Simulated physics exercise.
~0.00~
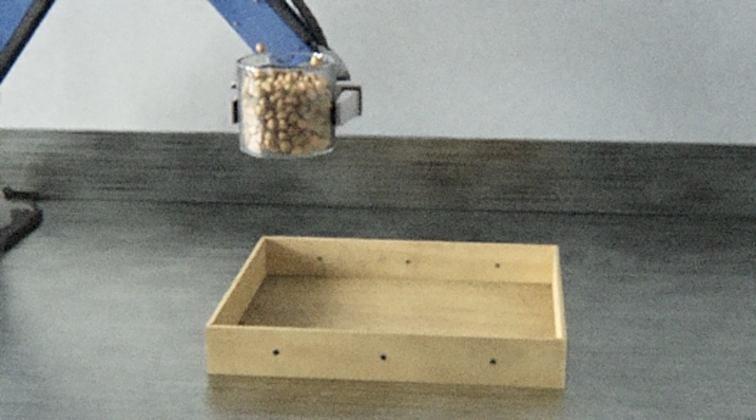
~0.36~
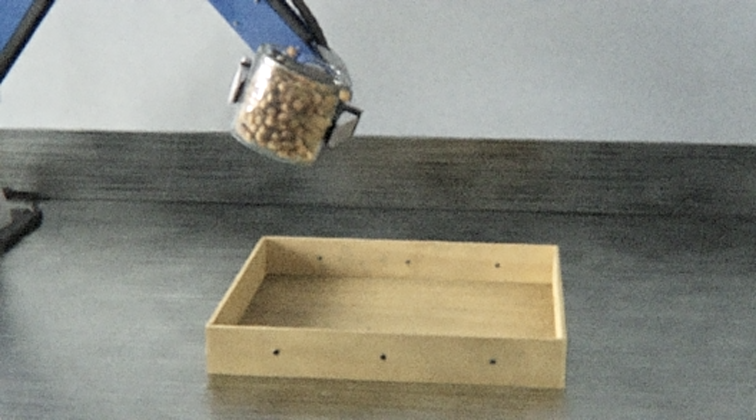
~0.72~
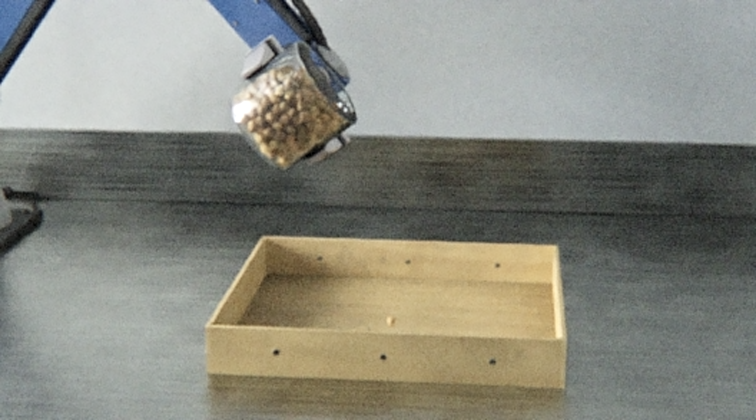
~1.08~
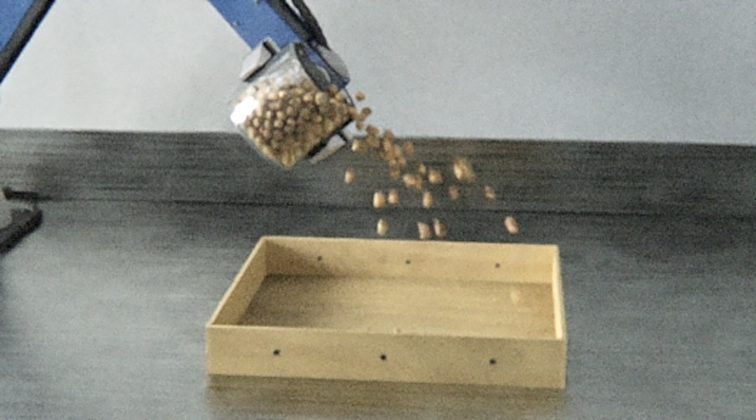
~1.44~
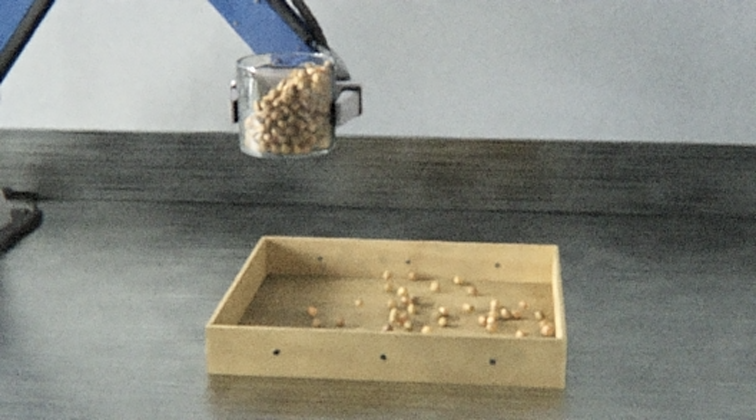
A blue robot arm held a clear tumbler full of chickpeas above a shallow wooden tray, tipped it to the right until some spilled out and scattered across the tray, then turned it upright again with most of the chickpeas still inside.
